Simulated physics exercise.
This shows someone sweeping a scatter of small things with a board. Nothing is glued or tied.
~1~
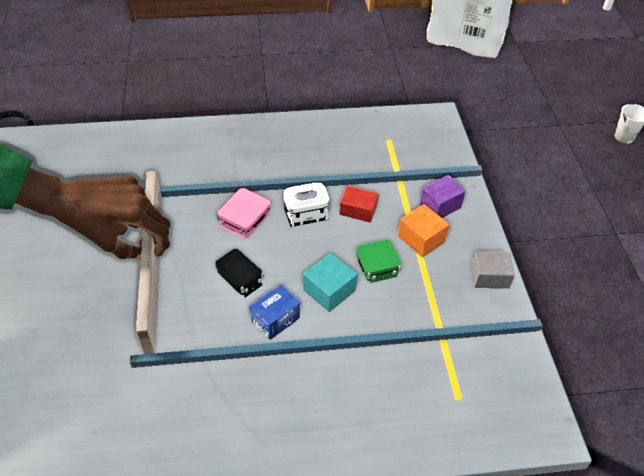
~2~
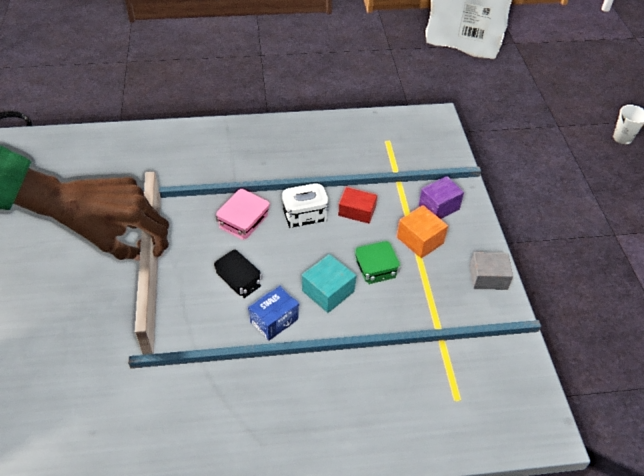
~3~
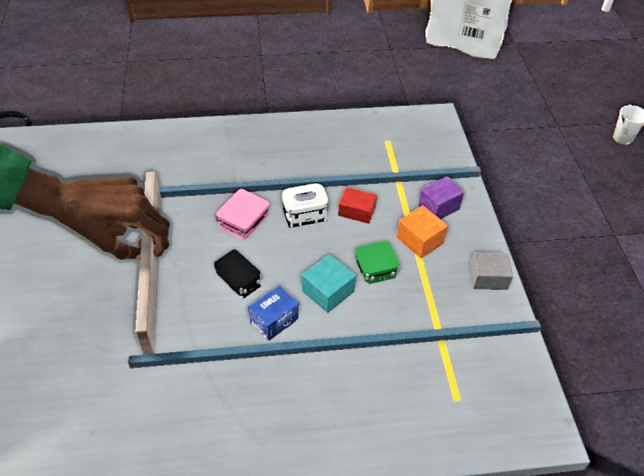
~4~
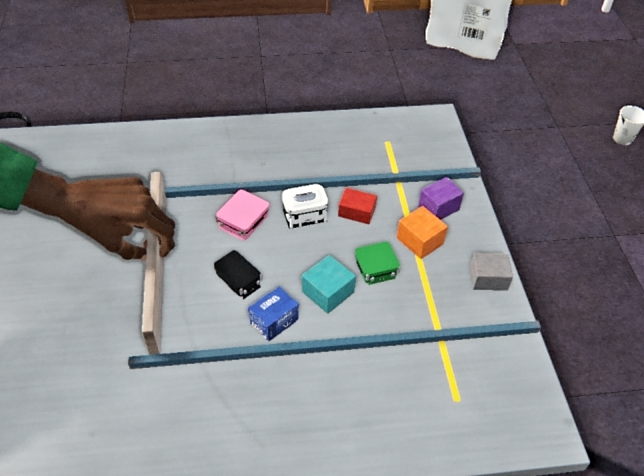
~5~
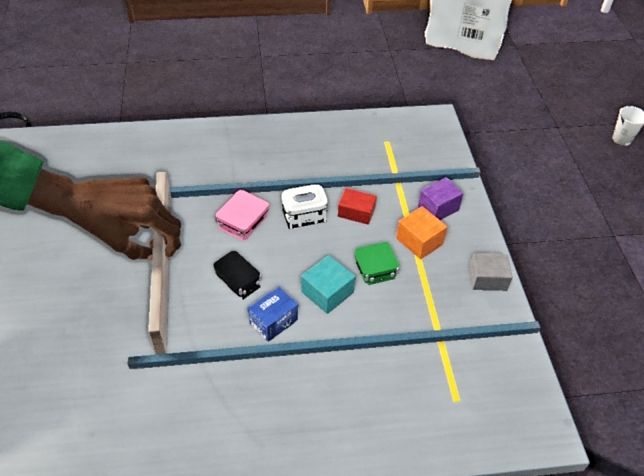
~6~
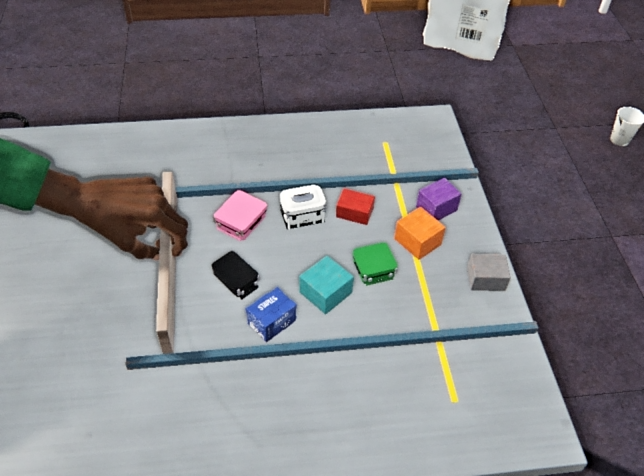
At first, a hand holds a wooden board upright at the left end of two blue rails, with colourful blocks and small cases scattered between them near a yellow line. The hand then slides the board slightly right, while the scattered things stay in place, untouched.
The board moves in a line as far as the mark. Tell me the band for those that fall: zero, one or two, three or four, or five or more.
As it turns out, the number that fall off is one or two.
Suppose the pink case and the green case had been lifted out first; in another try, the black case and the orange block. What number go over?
It would be 0 and 2.
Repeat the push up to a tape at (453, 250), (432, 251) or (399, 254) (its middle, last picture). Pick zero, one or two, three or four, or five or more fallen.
The falls would be three to four; three to four; 1 or 2.
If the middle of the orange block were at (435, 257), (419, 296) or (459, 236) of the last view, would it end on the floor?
In turn it holds on; survives; does not fall.
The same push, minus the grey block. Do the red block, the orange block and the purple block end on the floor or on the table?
The red block comes down; the orange block survives; the purple block comes down.
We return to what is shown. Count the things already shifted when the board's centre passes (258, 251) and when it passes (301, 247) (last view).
At the one place 4, at the other 7.
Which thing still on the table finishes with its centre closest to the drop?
The grey block.
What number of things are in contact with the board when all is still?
In contact: 3.
Early on, none off yet; grey block at rest near (488, 273); purple block at rest near (439, 200); orange block at rest near (420, 233).
A while later, none off yet; grey block at rest near (488, 273); purple block travelled well along near (496, 204); orange block travelled about its own width near (435, 220).
Finally, the number that fall off is one or two; lost, red block and purple block.
